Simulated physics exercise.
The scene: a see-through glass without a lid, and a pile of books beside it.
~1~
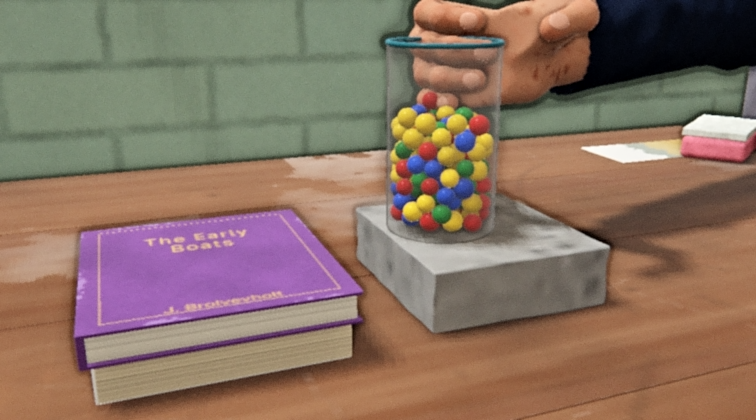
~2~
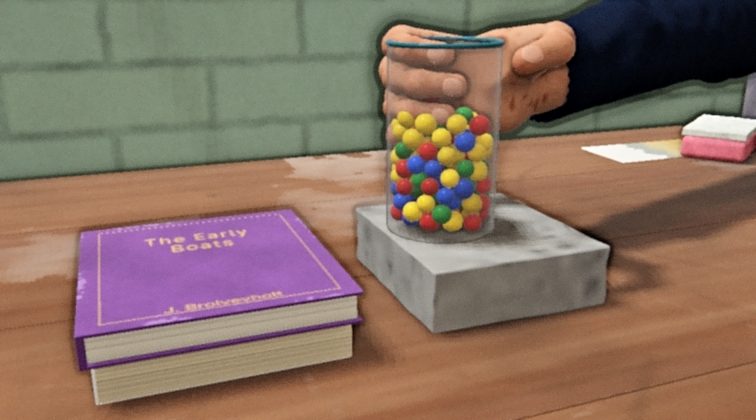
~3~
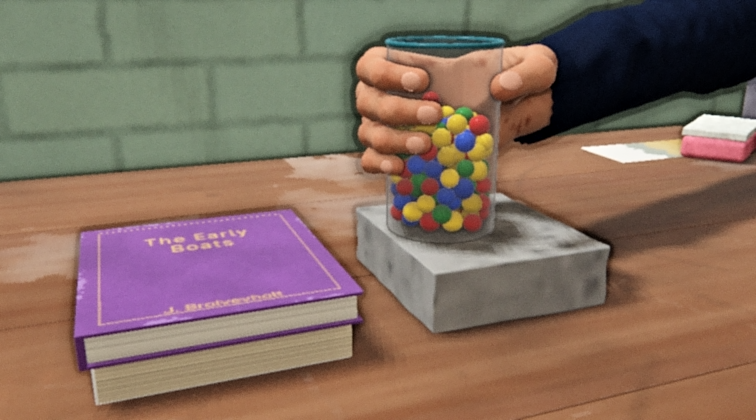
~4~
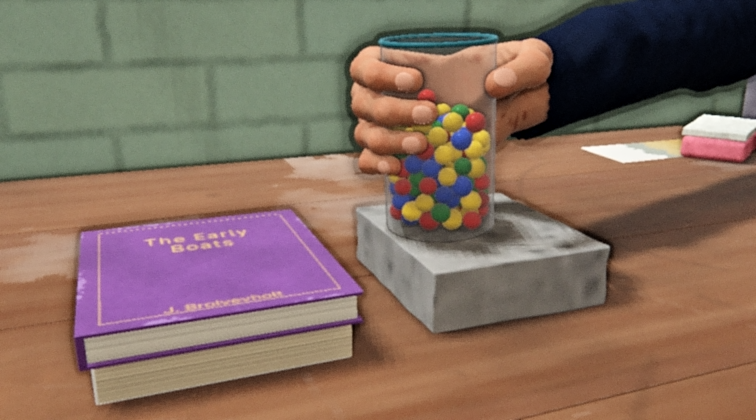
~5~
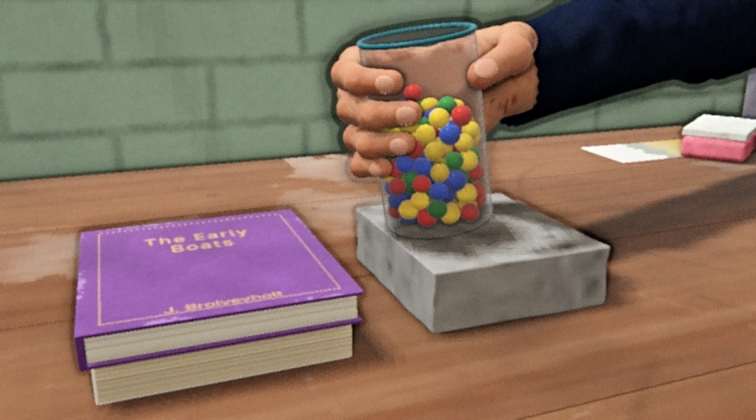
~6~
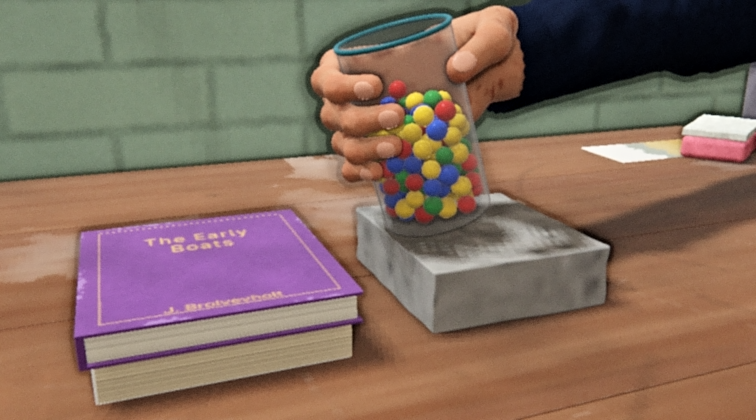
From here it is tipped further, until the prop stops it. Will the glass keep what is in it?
What is in the glass runs out, at least in part.
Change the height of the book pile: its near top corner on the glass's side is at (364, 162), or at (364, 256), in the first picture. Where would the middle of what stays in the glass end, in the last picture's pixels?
First near (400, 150), then near (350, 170).
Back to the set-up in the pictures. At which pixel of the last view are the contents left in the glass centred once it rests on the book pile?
At about (322, 210).
Then, 0.86 s after the last picture, the glass leans 51°; everything is still inside.
Then, 1.61 s after the last picture, the glass leans 81°; everything is still inside.
Then, 2.25 s after the last picture, the glass rests on the book pile at 90°; a small part of the round plastic beads out of it.
By the end, the glass rests on the book pile at 90°; about a quarter of the round plastic beads out of it.
